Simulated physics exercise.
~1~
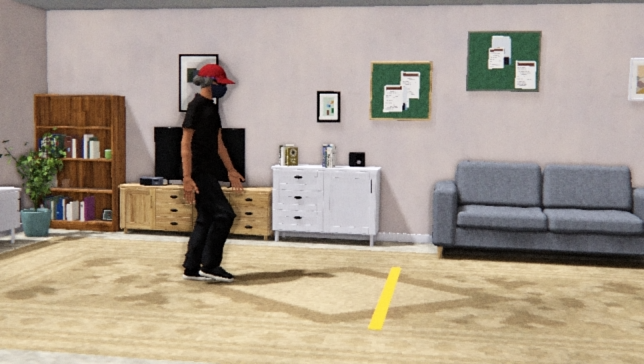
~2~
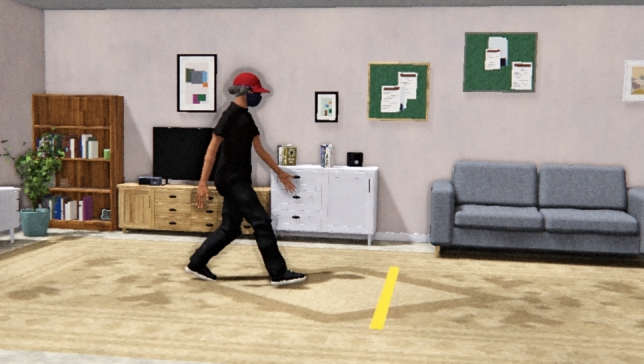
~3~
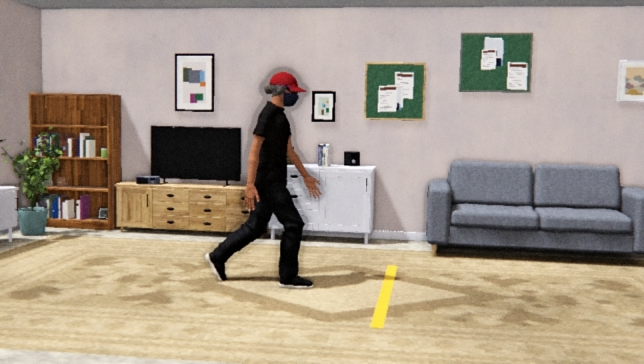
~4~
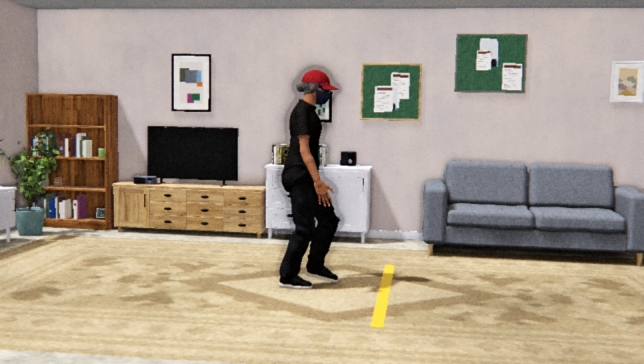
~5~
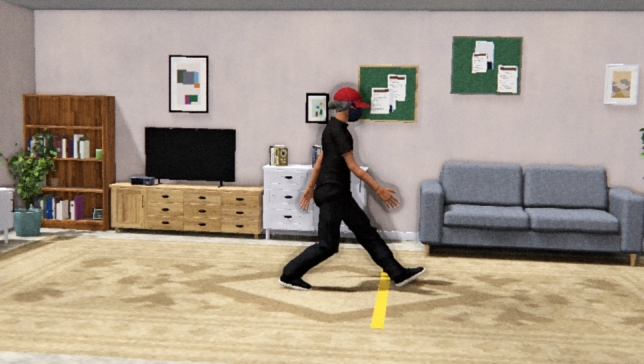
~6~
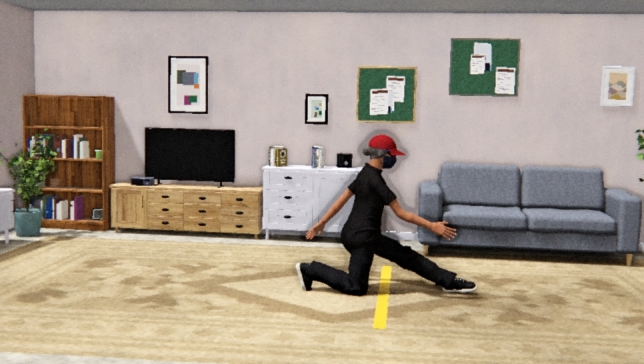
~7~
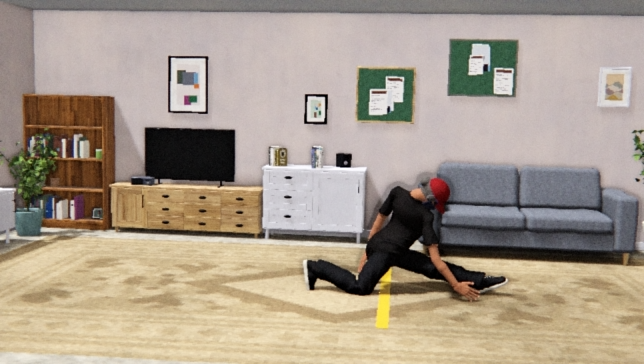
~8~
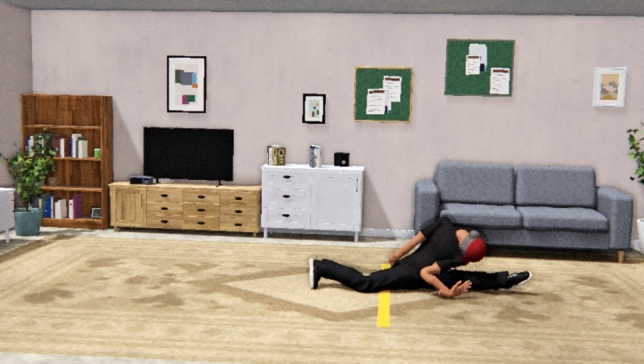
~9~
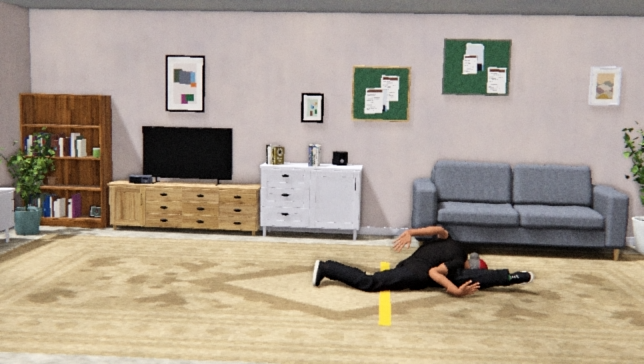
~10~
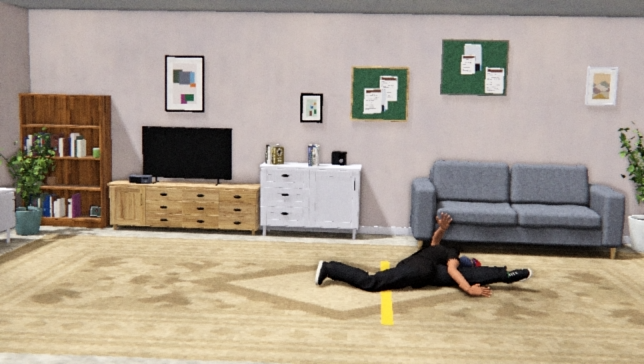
A person in a red cap walks right, drops into a split and collapses across the yellow strip.
